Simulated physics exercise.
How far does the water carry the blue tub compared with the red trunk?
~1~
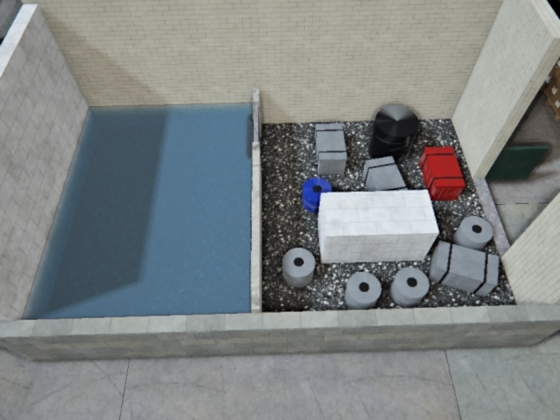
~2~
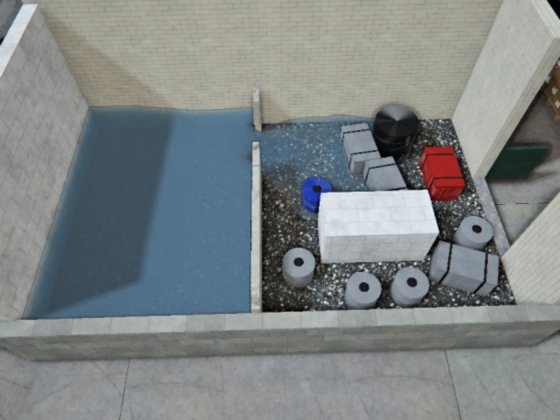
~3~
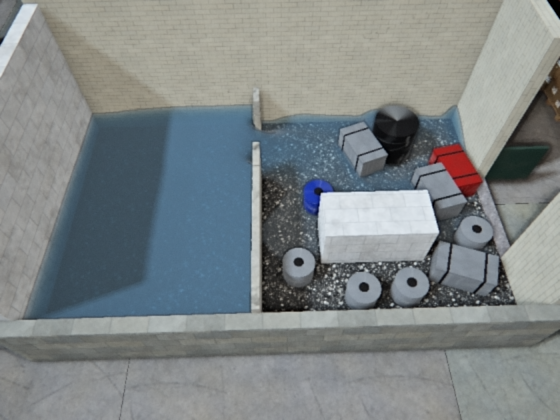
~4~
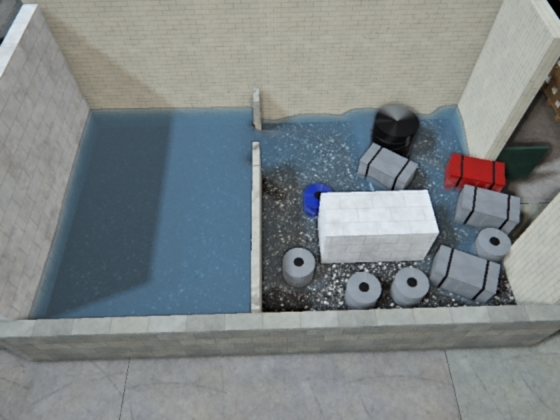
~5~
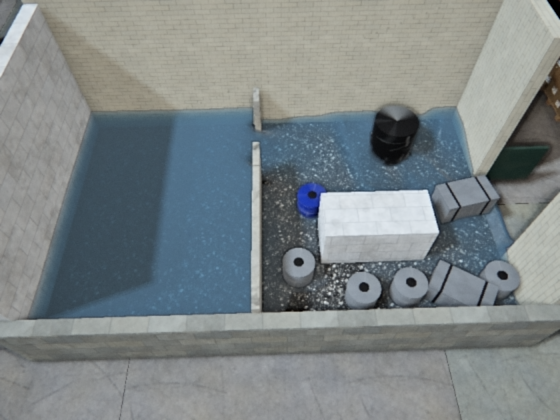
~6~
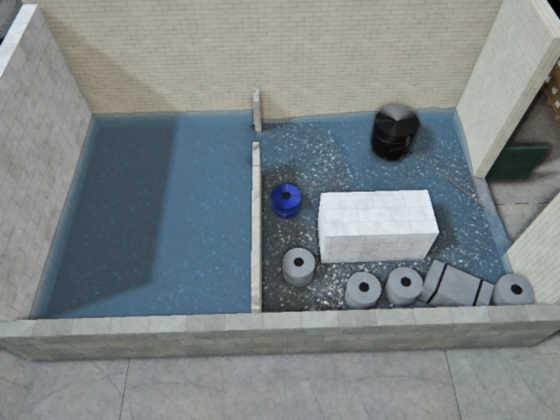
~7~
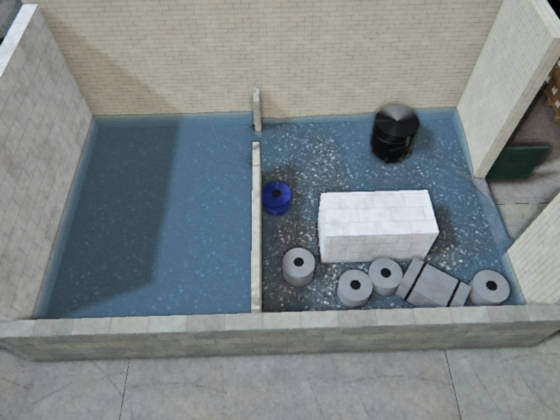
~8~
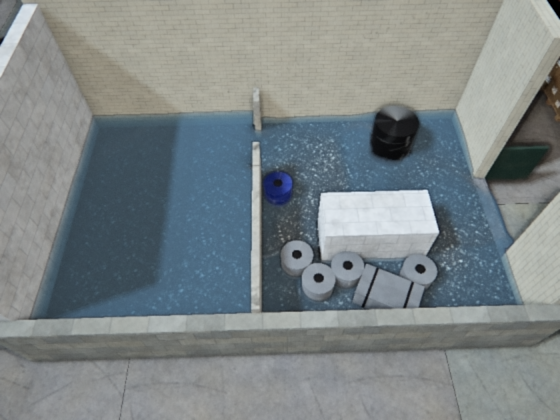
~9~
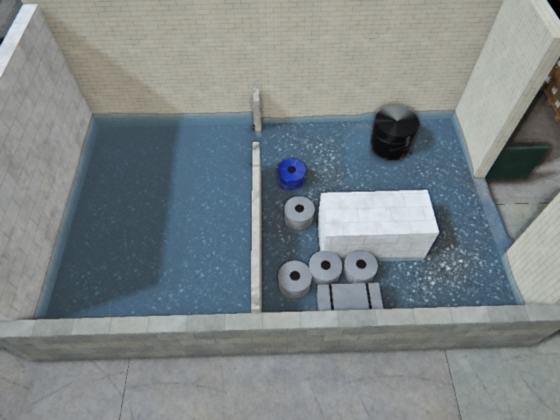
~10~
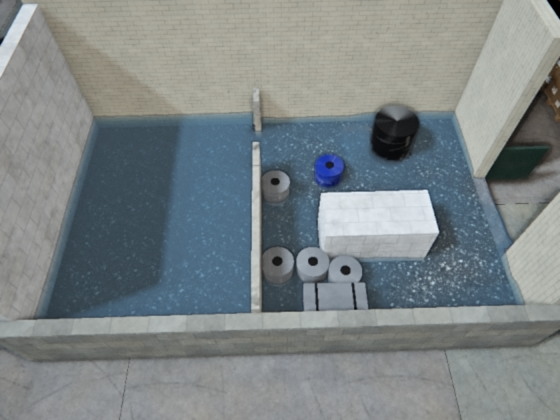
The blue tub shifts only a little and ends close to where it began, while the red trunk is carried far, out through the opening on the right.
